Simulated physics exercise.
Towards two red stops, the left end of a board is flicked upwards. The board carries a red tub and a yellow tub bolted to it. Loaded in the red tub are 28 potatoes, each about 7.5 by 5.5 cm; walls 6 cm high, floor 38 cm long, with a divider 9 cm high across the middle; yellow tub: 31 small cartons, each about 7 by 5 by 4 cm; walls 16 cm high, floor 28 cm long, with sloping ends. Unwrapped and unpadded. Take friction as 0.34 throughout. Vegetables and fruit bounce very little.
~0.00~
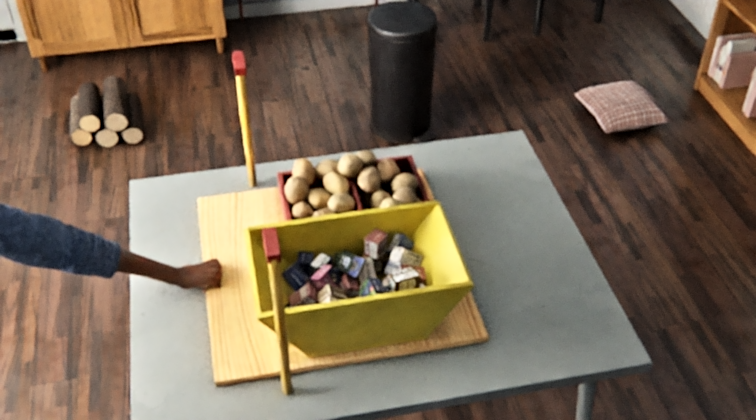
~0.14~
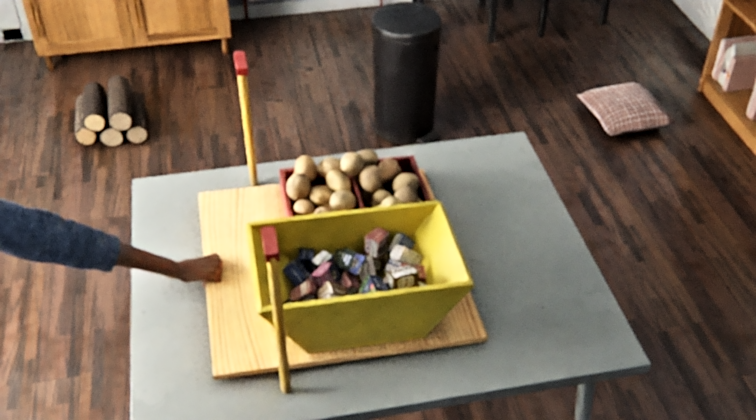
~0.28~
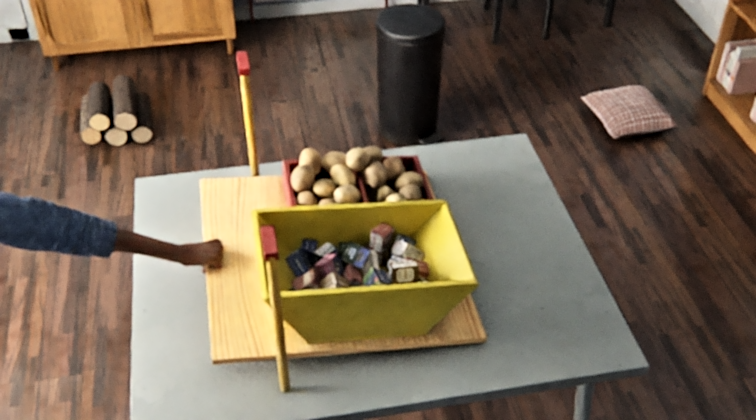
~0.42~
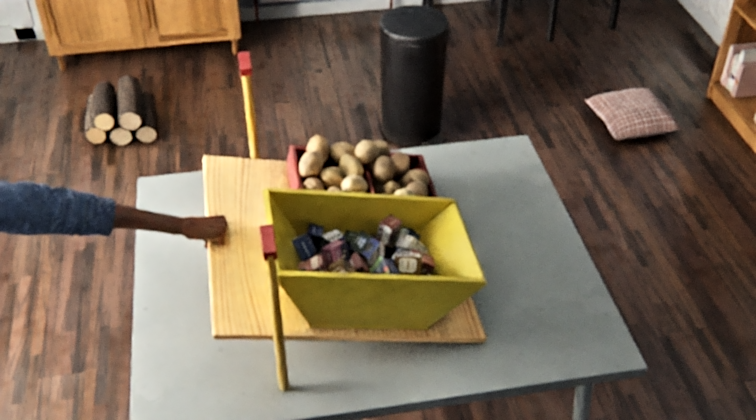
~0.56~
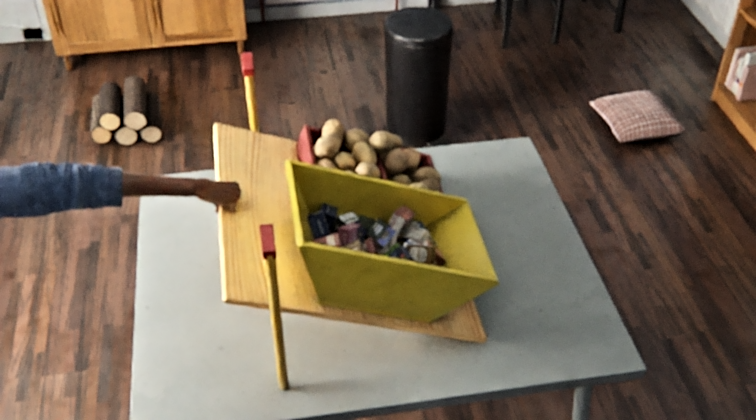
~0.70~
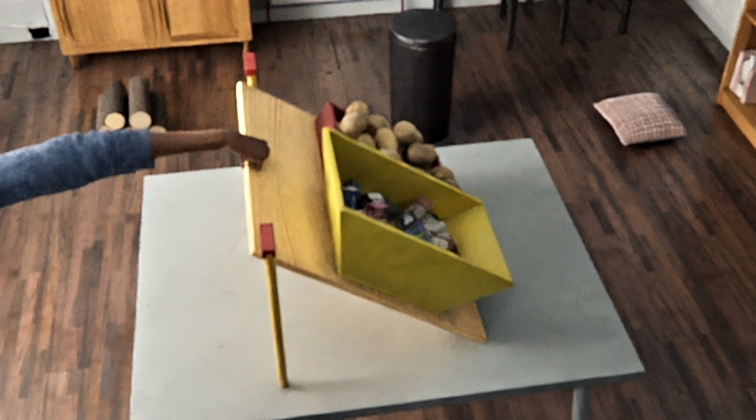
On a grey table, a hand lifts a board's left end, tilting two loaded tubs.
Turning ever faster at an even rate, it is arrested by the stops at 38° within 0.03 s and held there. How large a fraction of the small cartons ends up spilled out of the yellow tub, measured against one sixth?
The spilled fraction is smaller than one sixth.
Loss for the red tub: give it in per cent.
For the red tub, 30 percent.
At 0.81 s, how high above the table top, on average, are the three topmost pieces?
I'd guess about 36 cm.
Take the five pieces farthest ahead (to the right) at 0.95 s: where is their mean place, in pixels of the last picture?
They'd be centred about (462, 178) in the last picture.
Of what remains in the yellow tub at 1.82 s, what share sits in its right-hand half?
About 80 per cent.
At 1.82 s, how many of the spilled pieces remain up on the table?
I'd say close to 6 in all.
After 0.71 s, the board meets the red stops.
After 0.81 s, tilt 38°; 0 of 28 out of the red tub and 0 of 31 out of the yellow tub.
After 0.95 s, tilt 38°; 3 of 28 out of the red tub and 0 of 31 out of the yellow tub.
After 1.21 s, tilt 38°; 8 of 28 out of the red tub and 0 of 31 out of the yellow tub.
Final count (at 1.82 s), 8 of 28 out of the red tub and 0 of 31 out of the yellow tub. Asked share, 0 of 31, 0 per cent.
